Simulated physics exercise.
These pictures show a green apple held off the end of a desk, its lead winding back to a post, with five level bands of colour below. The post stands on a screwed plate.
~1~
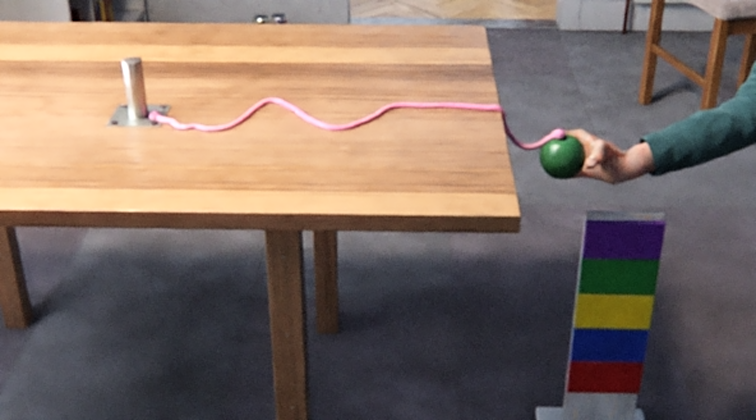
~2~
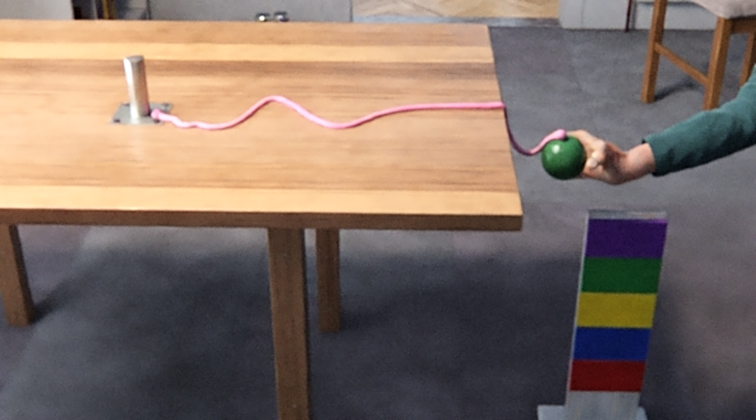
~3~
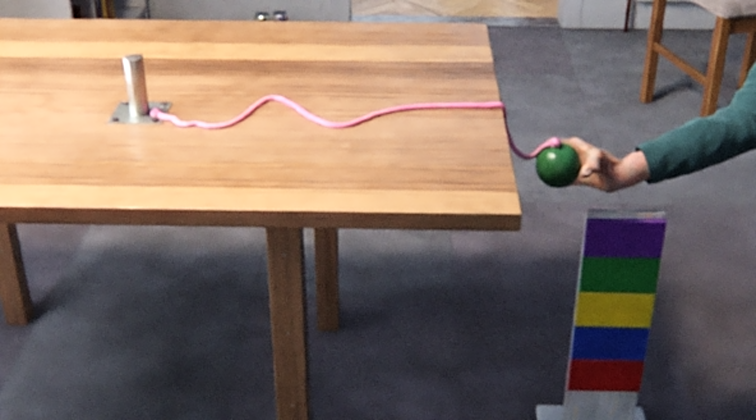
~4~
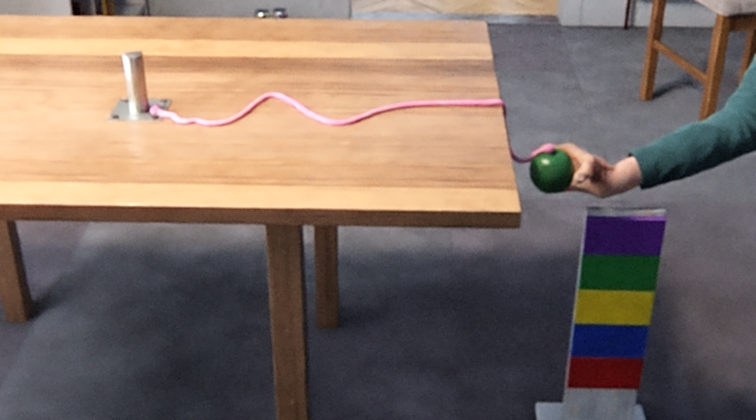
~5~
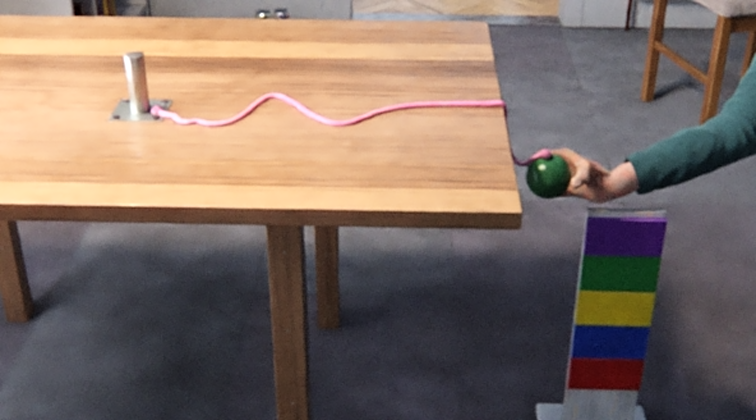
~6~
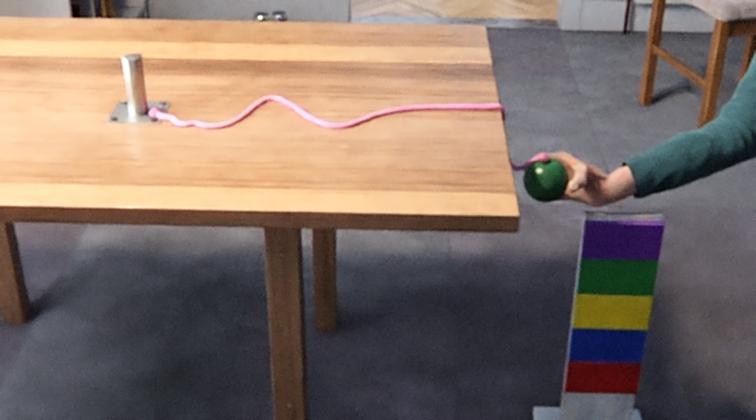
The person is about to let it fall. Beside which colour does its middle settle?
Its centre hangs level with the yellow band.
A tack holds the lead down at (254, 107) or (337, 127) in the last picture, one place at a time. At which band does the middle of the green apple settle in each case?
Taking them in turn: Green; purple.
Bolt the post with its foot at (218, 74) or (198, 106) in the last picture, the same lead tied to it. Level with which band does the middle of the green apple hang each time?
One after the other, blue; blue.
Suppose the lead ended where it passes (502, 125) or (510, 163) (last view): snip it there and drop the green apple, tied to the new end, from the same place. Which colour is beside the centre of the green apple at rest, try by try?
Taking them in turn: Purple; green.
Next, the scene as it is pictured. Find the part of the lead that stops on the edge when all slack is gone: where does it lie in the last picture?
At (403, 110), roughly.
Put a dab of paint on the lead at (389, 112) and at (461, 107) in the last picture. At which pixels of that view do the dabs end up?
Near (488, 115) and (500, 174).
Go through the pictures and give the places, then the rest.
Green apple (563, 157); purple (624, 242); green (619, 278); yellow (614, 313); blue (610, 346); red (606, 378), in the first picture.
Green apple (564, 158); lead through (189, 126) (259, 106) (318, 121) (399, 110) (500, 109), in the second picture.
Green apple (558, 165), in the third picture.
Green apple (552, 171); lead through (187, 122) (258, 102) (317, 118) (397, 107) (498, 106), in the fourth picture.
Green apple (548, 176), in the fifth picture.
Green apple (546, 180); lead through (186, 125) (257, 105) (316, 121) (396, 111) (497, 110), in the sixth picture.
Soon after, apple near (530, 300); level with yellow.
Then, apple near (462, 303); level with yellow.
Further on, apple near (502, 308); level with yellow.
At rest, apple near (491, 309); level with yellow. Its middle rests at the yellow band.
